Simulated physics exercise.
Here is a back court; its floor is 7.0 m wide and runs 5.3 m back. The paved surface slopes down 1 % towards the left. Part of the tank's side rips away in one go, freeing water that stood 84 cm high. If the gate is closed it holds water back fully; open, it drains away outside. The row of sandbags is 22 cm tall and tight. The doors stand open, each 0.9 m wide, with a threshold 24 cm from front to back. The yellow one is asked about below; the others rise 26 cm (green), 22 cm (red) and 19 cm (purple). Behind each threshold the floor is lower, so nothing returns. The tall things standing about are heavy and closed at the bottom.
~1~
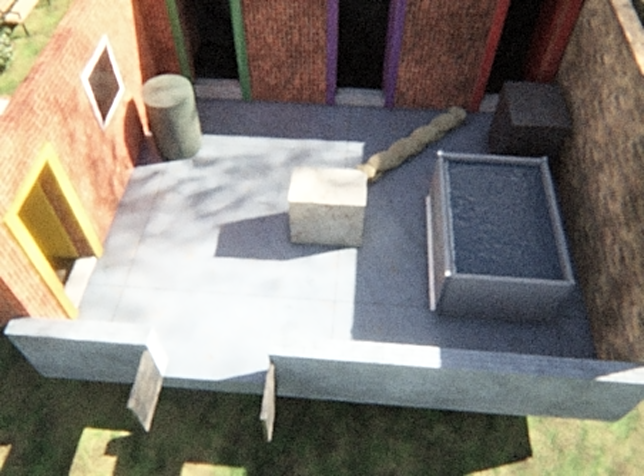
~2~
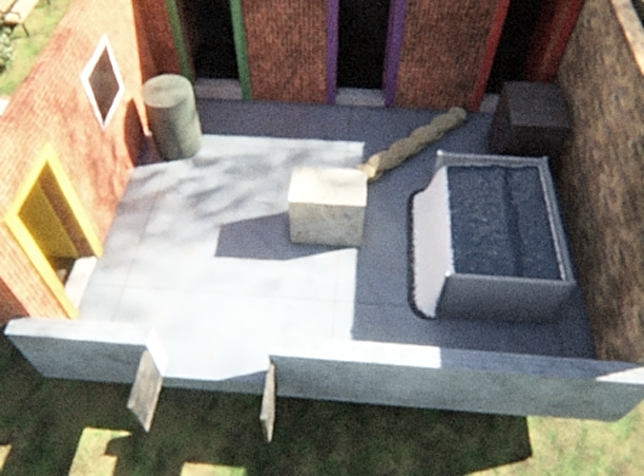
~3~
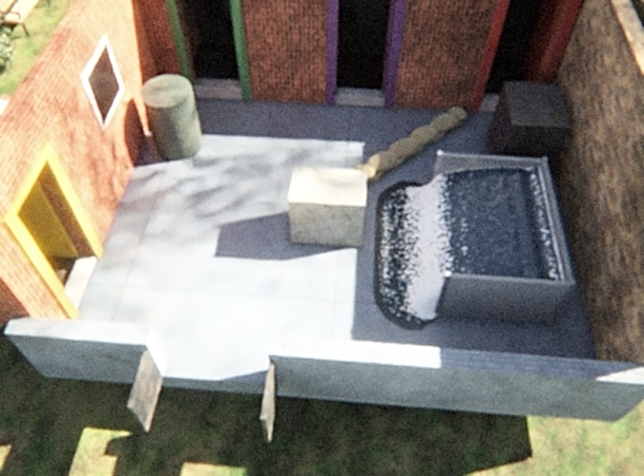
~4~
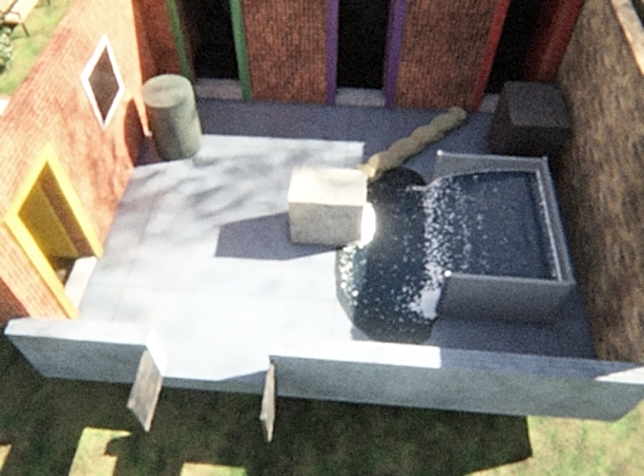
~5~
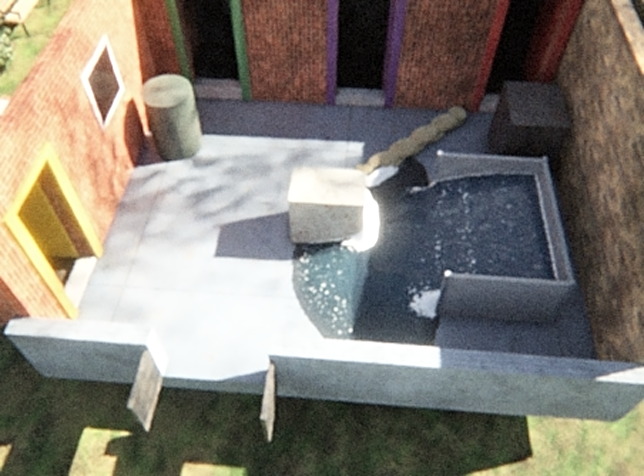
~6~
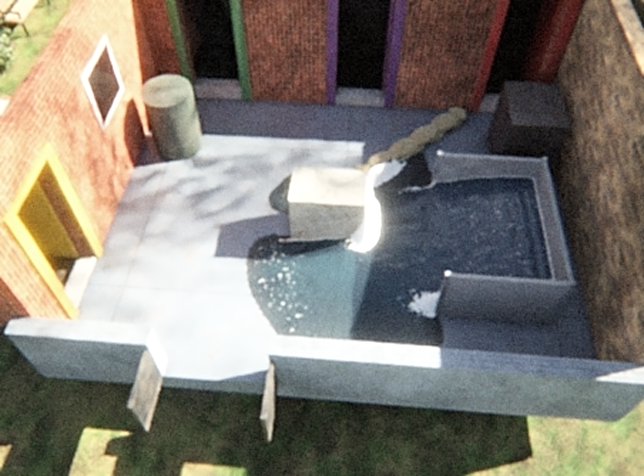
The clip opens on a walled court with a yellow door at left and a water-filled tank at right. The tank's left side gives way and water pours out, spreading left across the paving, past the pale block, wetting the floor around it while the tank's level drops.
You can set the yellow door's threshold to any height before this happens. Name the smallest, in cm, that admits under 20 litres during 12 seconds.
It would have to be roughly 24 cm high.
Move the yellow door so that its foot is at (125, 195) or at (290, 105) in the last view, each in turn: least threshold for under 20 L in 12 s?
About 14.5 and 8.5 cm.
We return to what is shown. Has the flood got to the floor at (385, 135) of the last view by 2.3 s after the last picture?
It is not reached.
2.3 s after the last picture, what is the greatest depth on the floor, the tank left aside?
About 32 cm.
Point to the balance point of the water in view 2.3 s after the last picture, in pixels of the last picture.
Around (301, 230).
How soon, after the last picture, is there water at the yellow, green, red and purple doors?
Arrival: Yellow 0.6 s, green 1.2 s, red 1.8 s, purple 1.3 s.
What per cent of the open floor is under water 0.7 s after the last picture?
Near 60 per cent is wet.
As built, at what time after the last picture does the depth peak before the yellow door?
Near 1.8 s.
Then, 0.7 s after the last picture water covers 60 % of the floor, deepest (46 cm) near (368, 239); 8 cm at the yellow door, 1 litre in over its 6 cm threshold.
Then, 2.3 s after the last picture water covers 80 % of the floor, deepest (32 cm) near (66, 338); 20 cm at the yellow door, 154 litres in over its 6 cm threshold.
Then, 11.3 s after the last picture water covers 95 % of the floor, deepest (10 cm) near (160, 104); 7 cm at the yellow door, 308 litres in over its 6 cm threshold.
At the yellow door as built, the water peaked near 23 cm, 1.9 s after the last picture.
Run again over the same 12 s with other heights there, 30 litres in over 22 cm, 11 litres over 26 cm. The limit of 20 litres is kept from about 24 cm up.
